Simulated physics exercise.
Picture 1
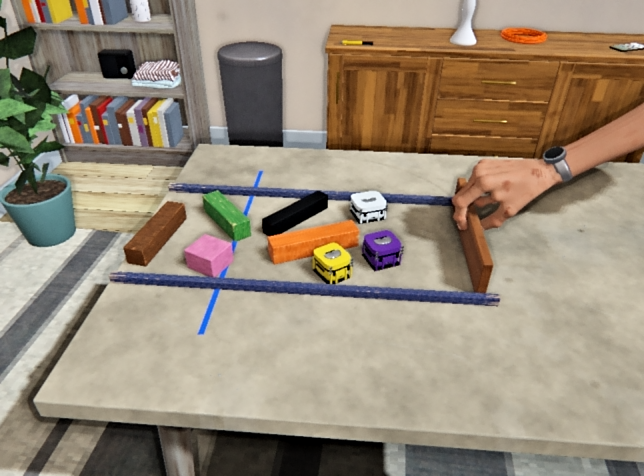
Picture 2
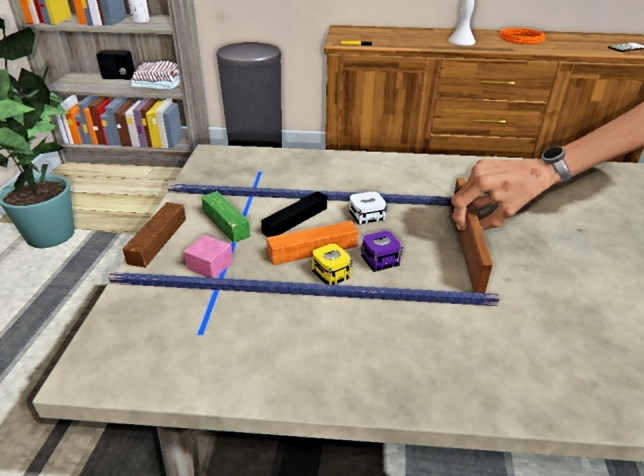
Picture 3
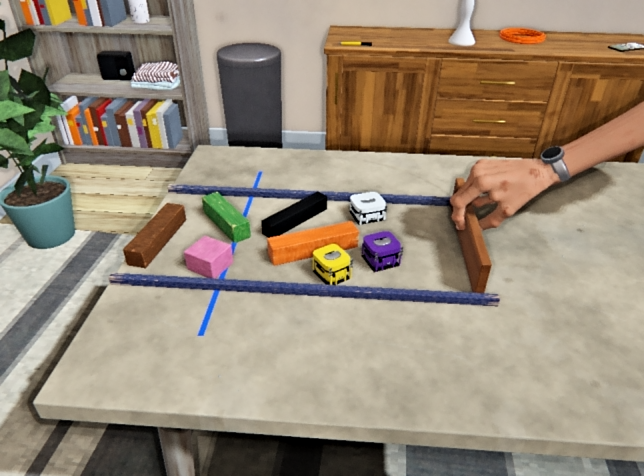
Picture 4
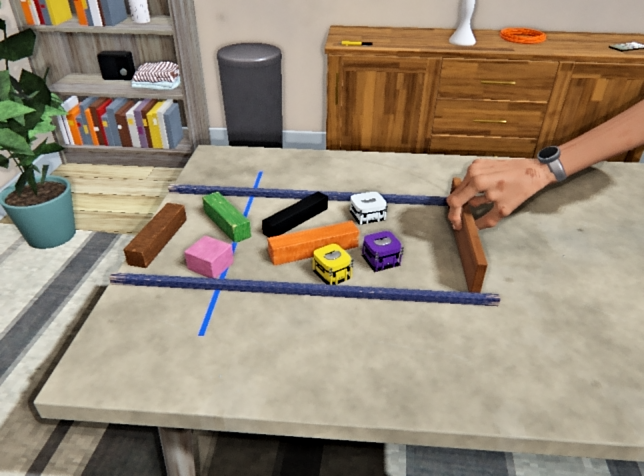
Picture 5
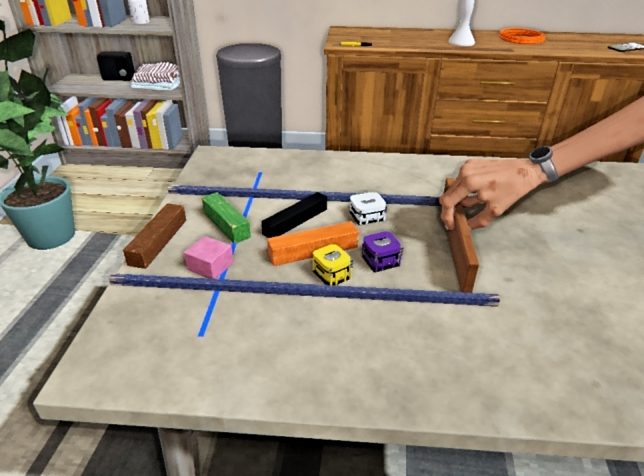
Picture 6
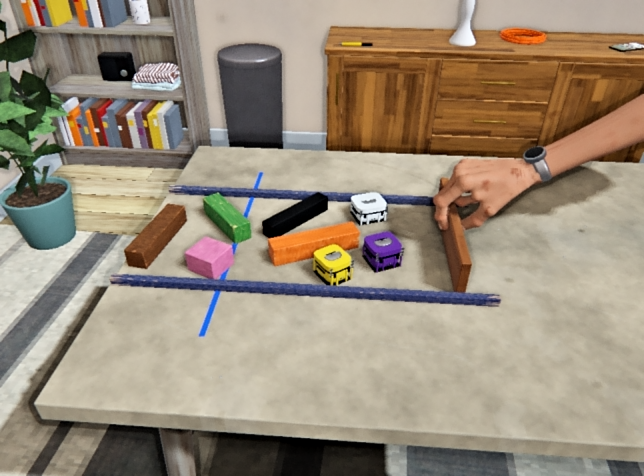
A hand with a wristwatch sliding a brown board slightly left between two blue rails, the colourful blocks ahead lying still.
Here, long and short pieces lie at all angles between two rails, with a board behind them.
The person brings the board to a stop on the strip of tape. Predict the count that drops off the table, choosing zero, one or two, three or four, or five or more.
After the push, nothing is missing from the table.
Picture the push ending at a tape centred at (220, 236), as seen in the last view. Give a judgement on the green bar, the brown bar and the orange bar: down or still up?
The green bar stays put; the brown bar topples off; and the orange bar stays put.
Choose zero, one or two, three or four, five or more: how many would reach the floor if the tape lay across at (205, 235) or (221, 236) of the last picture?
1 or 2; one to two.
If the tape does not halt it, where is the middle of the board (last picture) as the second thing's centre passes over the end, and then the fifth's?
First: Around (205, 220). Next: Around (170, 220).
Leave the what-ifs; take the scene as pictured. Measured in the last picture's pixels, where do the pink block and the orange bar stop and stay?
(164, 261), and the other (205, 229).
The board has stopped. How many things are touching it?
Looks like 3 of them, all told.
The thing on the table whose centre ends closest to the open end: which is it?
Brown bar.
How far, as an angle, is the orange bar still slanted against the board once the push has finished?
Some 25 degrees.
A little later, none off yet; brown bar at rest near (158, 234); green bar at rest near (226, 217); pink block at rest near (210, 258).
Next, none off yet; brown bar at rest near (158, 234); green bar moving near (220, 215); pink block moving near (206, 259).
When it is over, the number that fall off is zero.
